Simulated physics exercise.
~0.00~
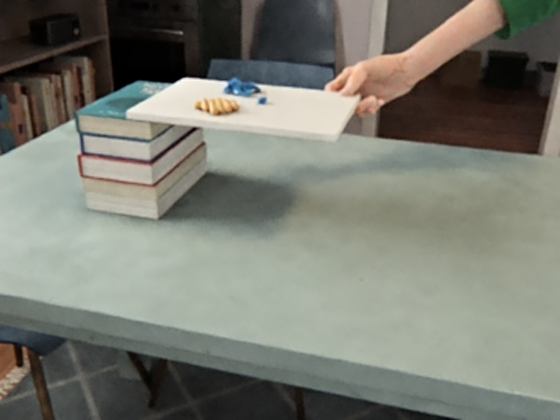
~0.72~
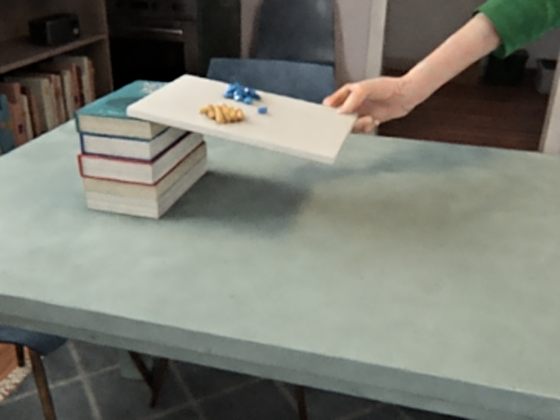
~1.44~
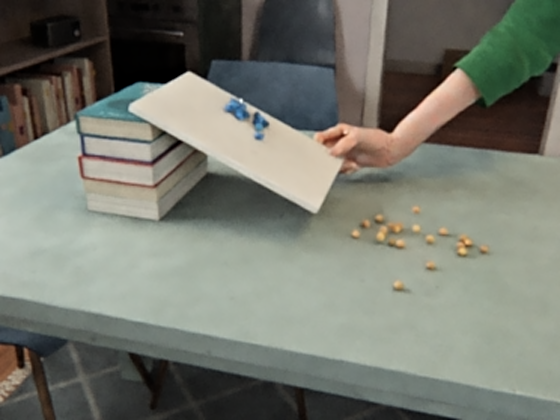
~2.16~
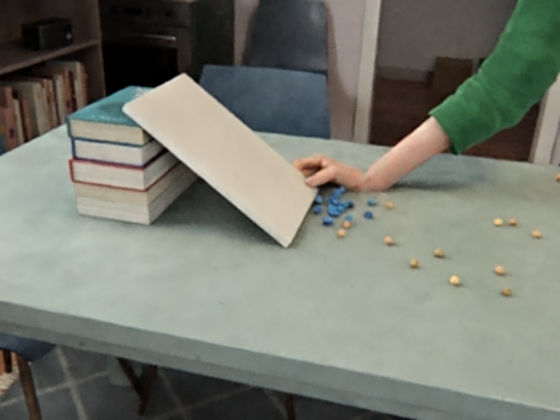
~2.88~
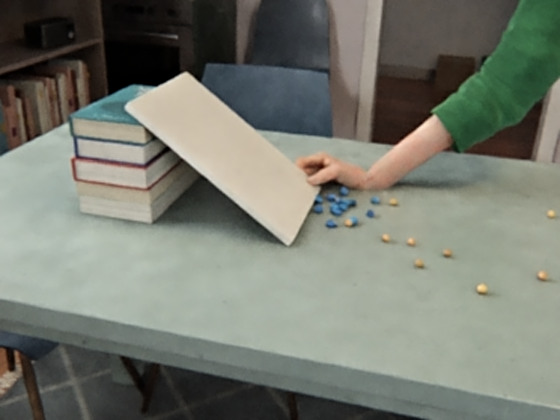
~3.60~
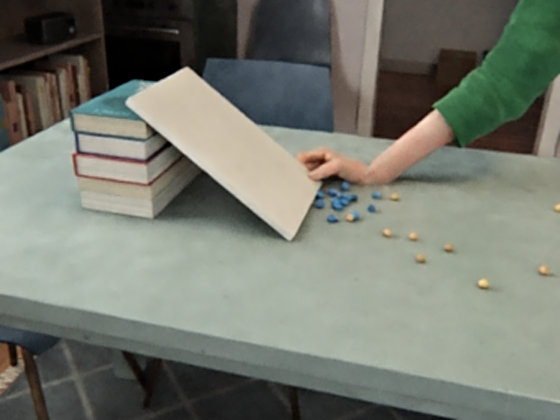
A hand lowers a white board into a ramp, and golden beads outrun blue pieces.
